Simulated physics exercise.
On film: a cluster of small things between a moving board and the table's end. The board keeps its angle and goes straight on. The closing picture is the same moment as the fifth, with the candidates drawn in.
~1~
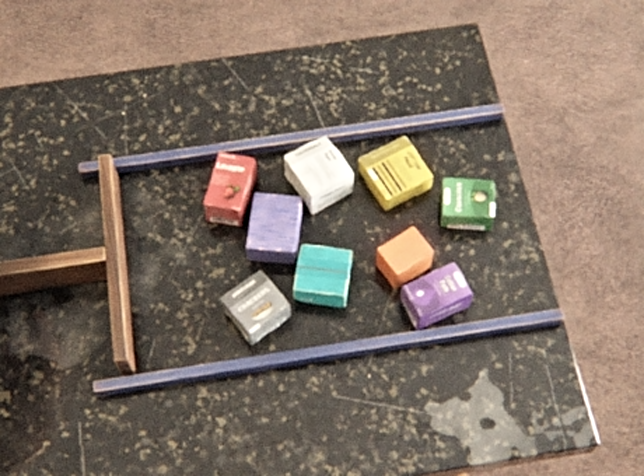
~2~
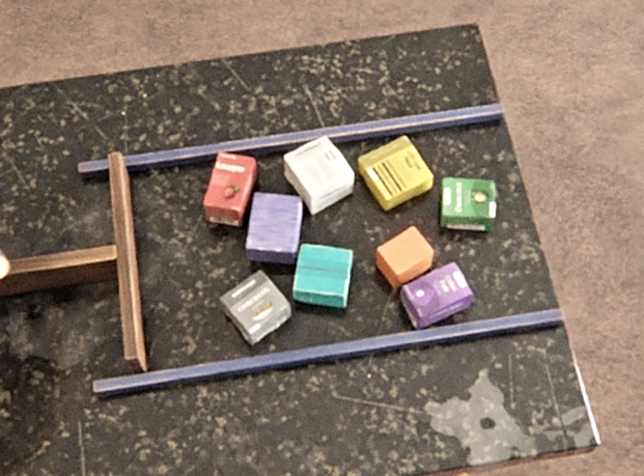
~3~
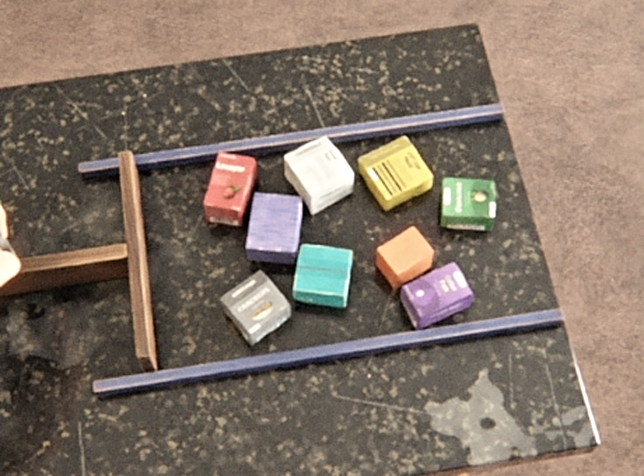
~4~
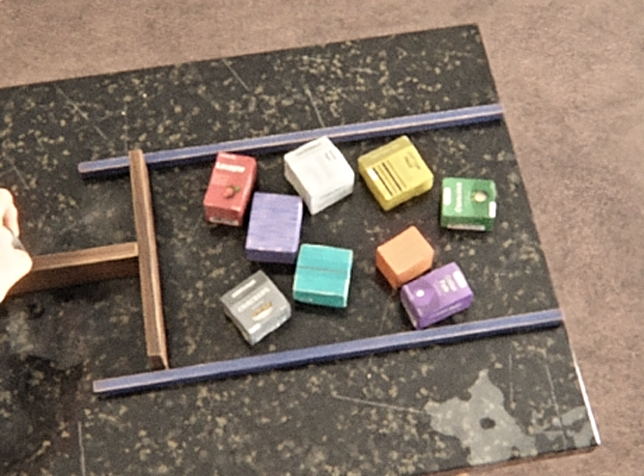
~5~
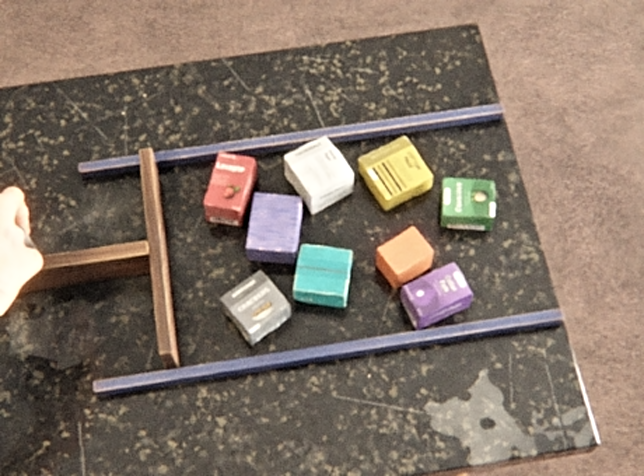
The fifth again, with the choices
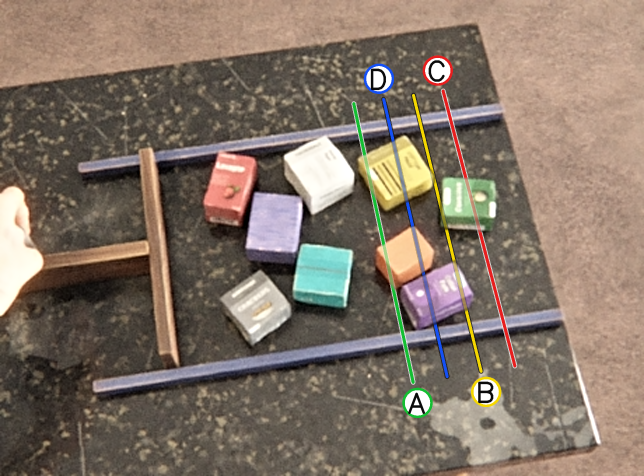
We see a cluster of colourful small boxes and blocks lying between two blue rails on a dark speckled tabletop. A hand comes into view at the left, and a wooden T-shaped pusher slides slightly right, not touching them.
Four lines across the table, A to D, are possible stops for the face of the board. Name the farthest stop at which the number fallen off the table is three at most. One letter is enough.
B is the last line within the limit.
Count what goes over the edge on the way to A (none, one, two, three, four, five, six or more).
The count is none.
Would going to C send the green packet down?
Yes.
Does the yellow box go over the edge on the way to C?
Yes.
On the marked copy, A at (381, 233); B at (445, 224); C at (477, 219); D at (413, 229).
Following B. Soon after the start, board (261, 230); grey packet (306, 314); red box (278, 178).
Later, board (364, 215); green packet (510, 192); yellow box (478, 146).
In the end, board (443, 203); green packet over the edge; orange block over the edge; three fallen.
As for the rest, A is within the limit but short; C drops six; D is within the limit but short.
